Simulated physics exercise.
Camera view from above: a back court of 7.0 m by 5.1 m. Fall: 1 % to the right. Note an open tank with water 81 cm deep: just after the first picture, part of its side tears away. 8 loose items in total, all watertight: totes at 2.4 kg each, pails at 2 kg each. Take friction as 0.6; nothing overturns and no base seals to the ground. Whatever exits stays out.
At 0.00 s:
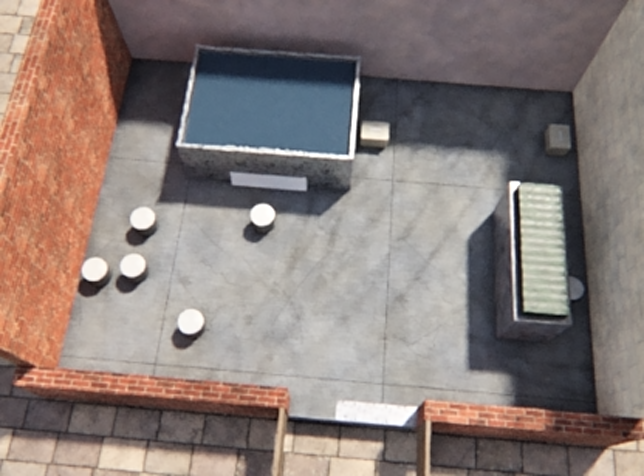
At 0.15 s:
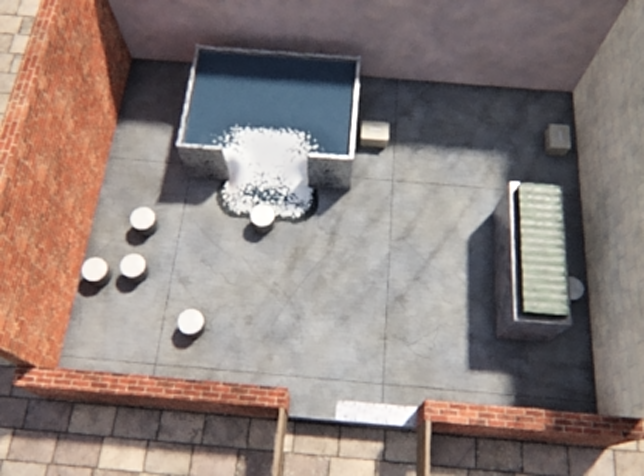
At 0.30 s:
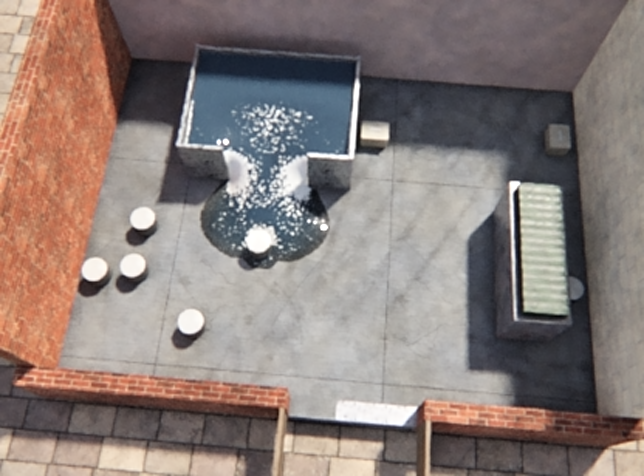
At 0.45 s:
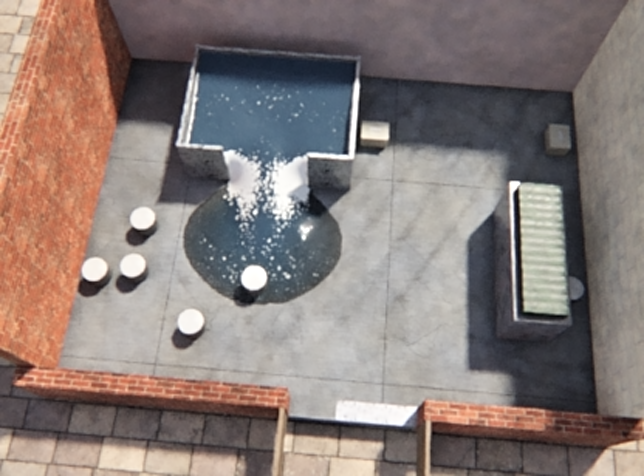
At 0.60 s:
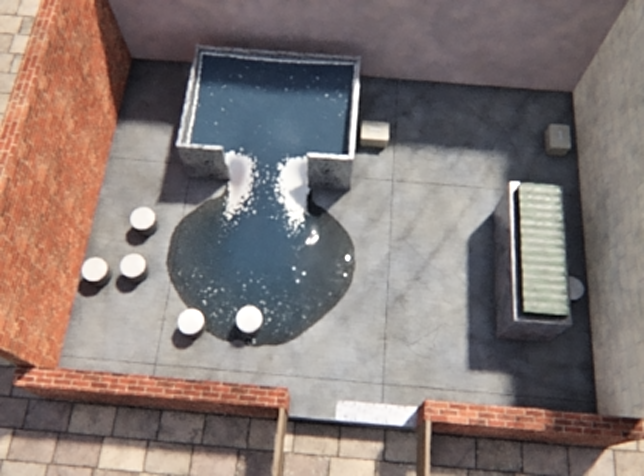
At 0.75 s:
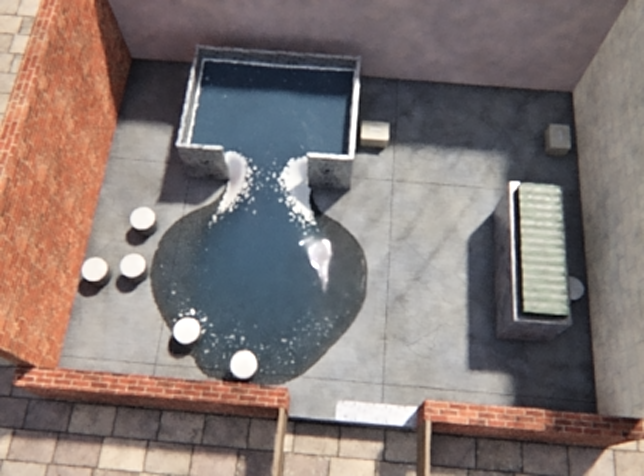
A large open tank of dark water stands at the back of a grey paved court, seen from a still camera high above, between brick and pale walls. Five white round pails sit at the left and centre, with a ribbed greenish-topped block at right. The tank's front side breaks open, water pours out in a widening pool, carrying the nearest pail forward, then slightly shifting another.
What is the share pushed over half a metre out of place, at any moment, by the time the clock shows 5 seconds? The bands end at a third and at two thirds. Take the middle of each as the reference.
The count shifted gets to two thirds or more.
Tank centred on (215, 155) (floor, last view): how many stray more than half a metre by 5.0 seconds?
Result: 5.
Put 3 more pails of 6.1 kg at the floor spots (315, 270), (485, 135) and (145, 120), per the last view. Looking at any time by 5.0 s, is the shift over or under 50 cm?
Each in turn ends up beyond the limit, within the limit, beyond the limit.
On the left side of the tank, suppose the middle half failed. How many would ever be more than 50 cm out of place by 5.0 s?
Result: 5 of them.
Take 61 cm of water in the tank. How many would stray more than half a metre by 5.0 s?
Under that setup the answer is 5.
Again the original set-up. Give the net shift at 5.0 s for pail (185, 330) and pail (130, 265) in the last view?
In that order: 400 cm, 150 cm.
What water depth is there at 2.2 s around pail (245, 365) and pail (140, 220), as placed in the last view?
Depths: Near 31 cm, then near 1 cm.
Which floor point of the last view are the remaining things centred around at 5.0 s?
I'd say about (318, 151) in the last view.
After 1.1 s 2 of 8 are over 50 cm from their spots; 2 afloat.
After 2.2 s 3 of 8 are over 50 cm from their spots; 4 afloat.
After 3.5 s 4 of 8 are over 50 cm from their spots; 3 afloat.
After 5.0 s 6 of 8 are over 50 cm from their spots, and 6 have been at some point; 5 afloat.
